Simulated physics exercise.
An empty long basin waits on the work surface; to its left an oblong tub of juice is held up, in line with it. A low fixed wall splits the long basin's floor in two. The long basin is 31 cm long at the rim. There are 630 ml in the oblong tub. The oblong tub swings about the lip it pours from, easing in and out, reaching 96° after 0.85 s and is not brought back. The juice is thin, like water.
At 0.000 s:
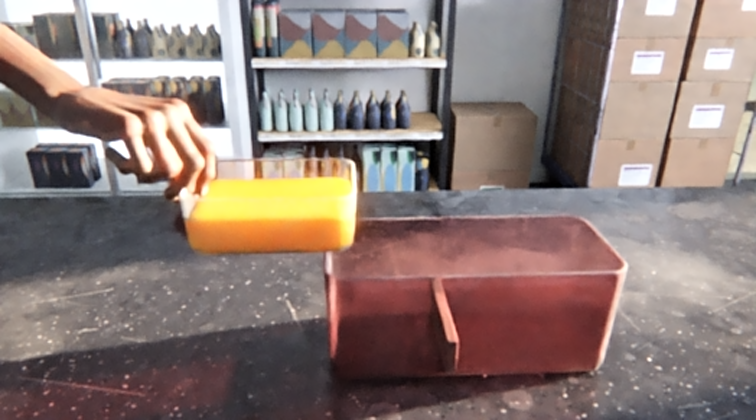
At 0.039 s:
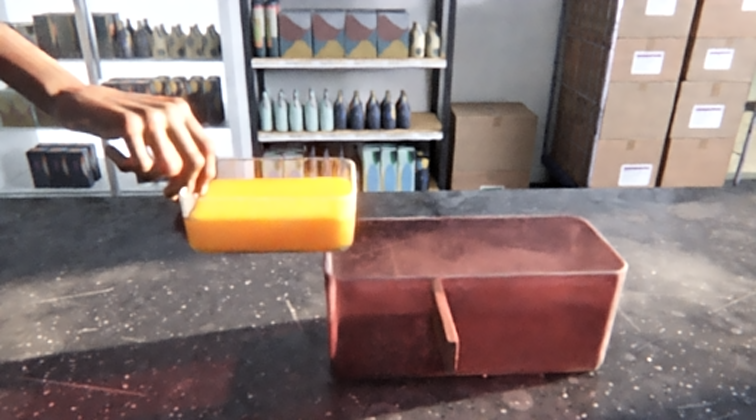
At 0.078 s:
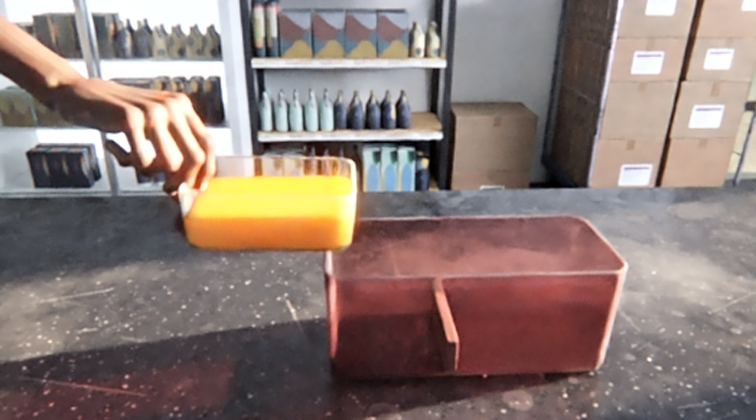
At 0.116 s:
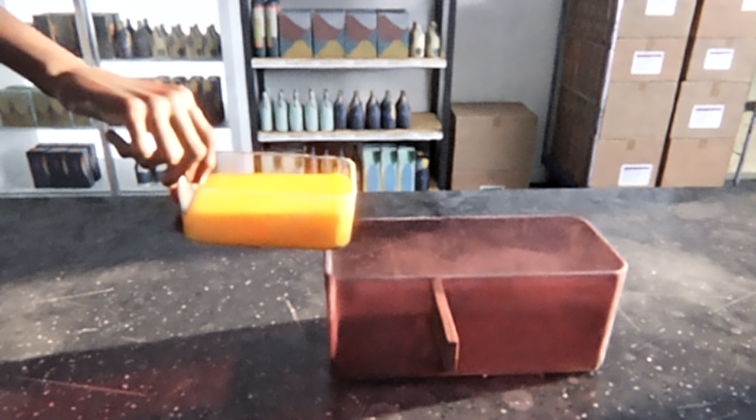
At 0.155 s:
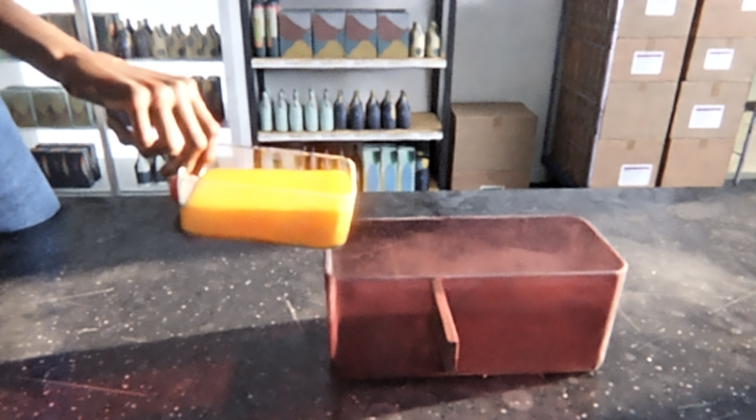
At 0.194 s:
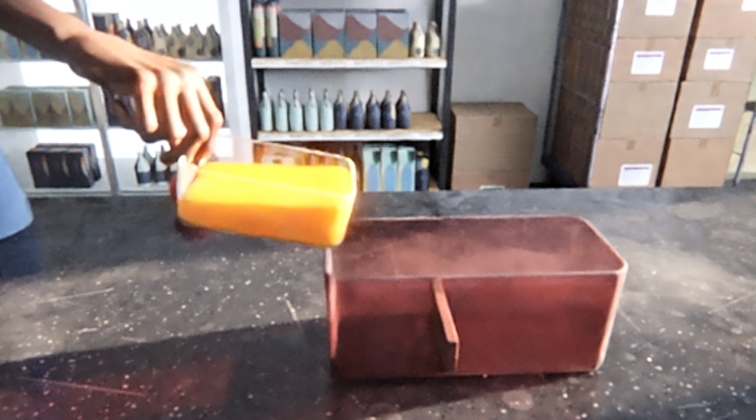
The footage shows a hand holding a clear oblong tub of orange juice above a dark counter, left of an empty reddish long basin, and gradually tilting it slightly, its left end rising while the basin stays still.
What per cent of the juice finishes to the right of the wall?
About 50 per cent.
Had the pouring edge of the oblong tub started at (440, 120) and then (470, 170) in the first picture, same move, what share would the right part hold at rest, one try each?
First 85, then 80 per cent.
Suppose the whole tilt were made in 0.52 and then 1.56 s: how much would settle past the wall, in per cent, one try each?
First 60, then 25 per cent.
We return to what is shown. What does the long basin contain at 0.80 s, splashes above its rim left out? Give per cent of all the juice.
Near 78 in a hundred.
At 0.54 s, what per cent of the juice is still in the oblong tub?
About 48 per cent.
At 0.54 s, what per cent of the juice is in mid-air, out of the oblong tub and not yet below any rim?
Near 44 in a hundred.
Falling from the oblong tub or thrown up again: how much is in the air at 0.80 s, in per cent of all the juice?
Some 8 per cent.
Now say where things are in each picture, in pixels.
In the first frame, it leans 0°; its right rim is at (353, 179); the juice meets the walls at (198, 197) and (351, 194); the long basin's rim runs from (326, 248) to (605, 242); the wall's top is at (443, 309).
In the second frame, it leans 1°; its right rim is at (353, 179); the juice meets the walls at (197, 196) and (350, 194).
In the third frame, it leans 2°; its right rim is at (353, 179); the juice meets the walls at (197, 194) and (350, 192).
In the fourth frame, it leans 4°; its right rim is at (353, 179); the juice meets the walls at (195, 190) and (350, 190).
In the fifth frame, it leans 8°; its right rim is at (353, 179); the juice meets the walls at (194, 185) and (348, 186).
In the sixth frame, it leans 12°; its right rim is at (352, 179); the juice meets the walls at (191, 178) and (349, 183).
By 0.54 s the tilt is 68° and 48 per cent is still to pour, 8 is left of the wall and 0 right of it.
By 0.80 s the tilt is 95° and 8 per cent is still to pour, 26 is left of the wall and 53 right of it.
By 1.06 s the tilt is 96° and 1 per cent is still to pour, 39 is left of the wall and 50 right of it.
By 1.35 s the tilt is 96° and 0 per cent is still to pour, 42 is left of the wall and 50 right of it.
At rest 42 per cent lies left of the wall, 50 right of it and 8 outside.
